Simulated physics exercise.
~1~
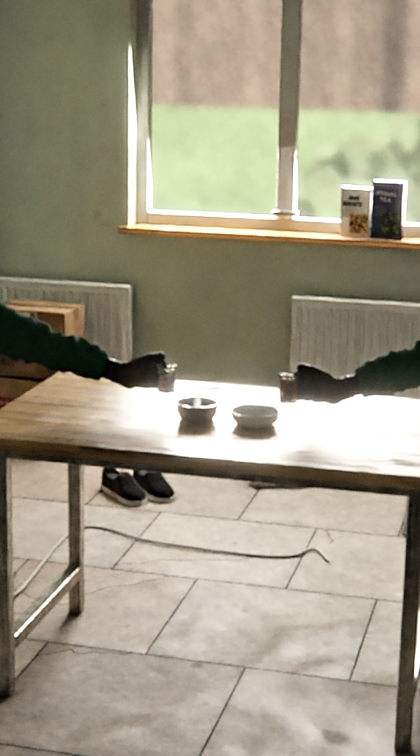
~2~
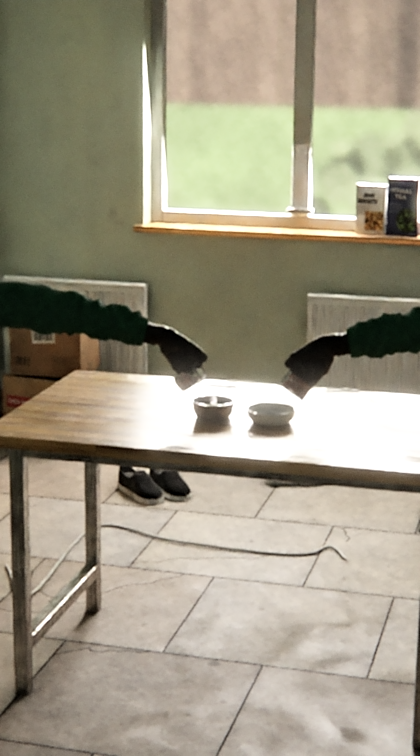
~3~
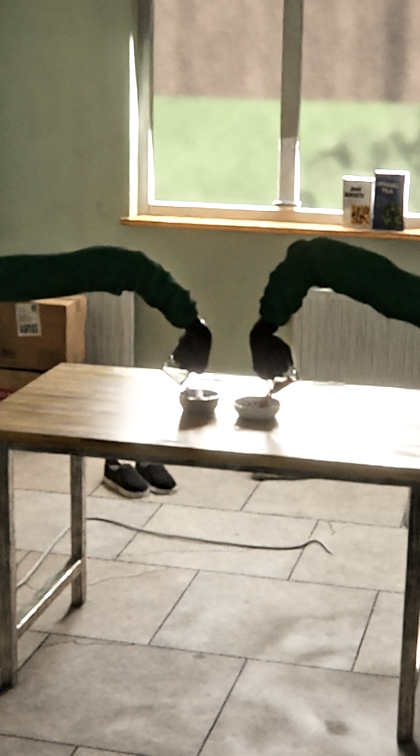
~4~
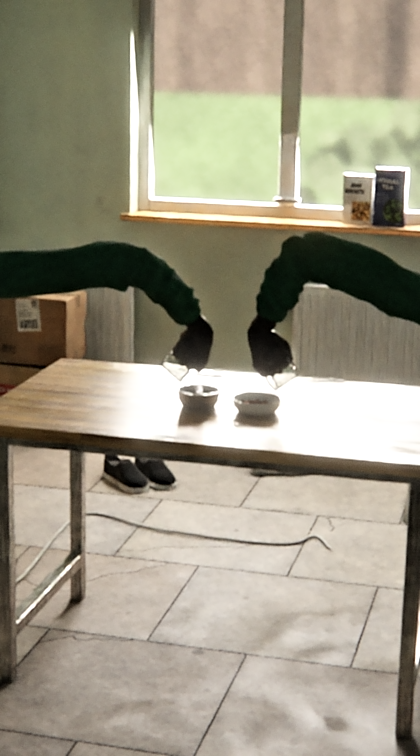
Two arms in dark green sleeves and black gloves reach in from opposite sides of a sunlit wooden table, each holding a small clear cup near one of two low dishes, a dark one on the left and a paler one on the right. The slightly swaying view faces a green-walled room with a window, two boxes on its sill, radiators, a cardboard box and black shoes on the tiled floor. The hands move inward and tilt the cups. Both cups turn upside down, tipping their contents into the dishes. Finally, the gloves still hold the emptied cups above, with nothing spilled outside.
